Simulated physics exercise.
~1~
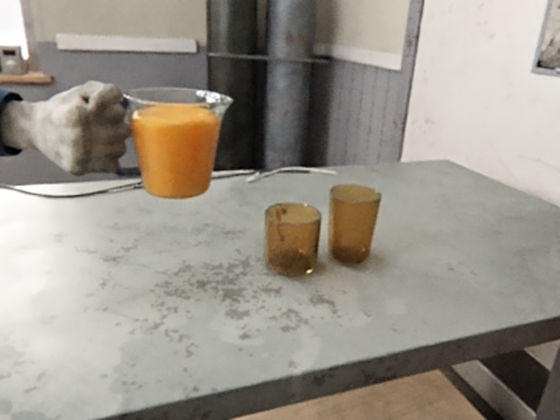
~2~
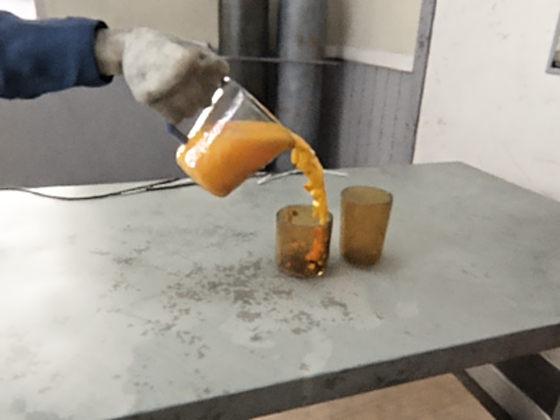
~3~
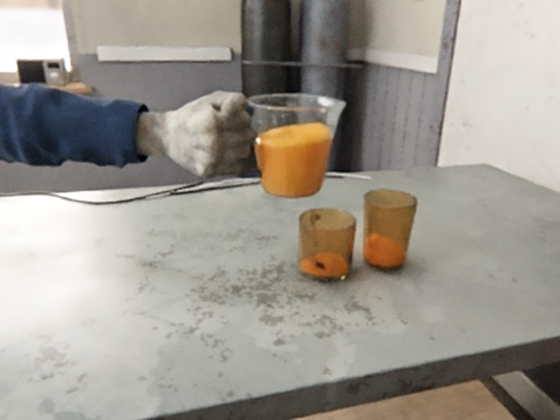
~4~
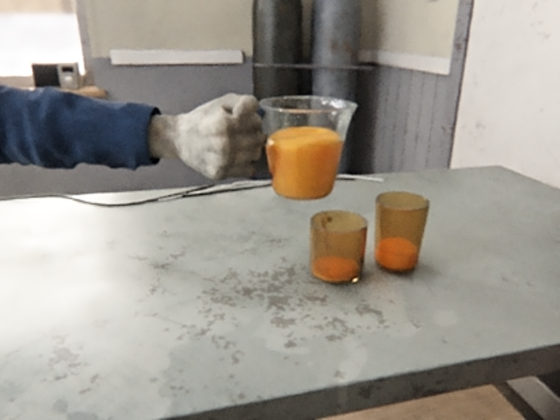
At the start, a gloved hand holds a clear measuring jug of orange juice above a grey table, where two empty amber cups stand side by side. The hand moves rightwards and tips the jug, and a thin stream of juice falls into the left cup. It carries on to the right, and juice goes into the right cup as well, while the jug comes back upright. Finally, the hand holds the jug level above the table, still with plenty of juice in it, and both cups have a shallow layer of orange at the bottom.
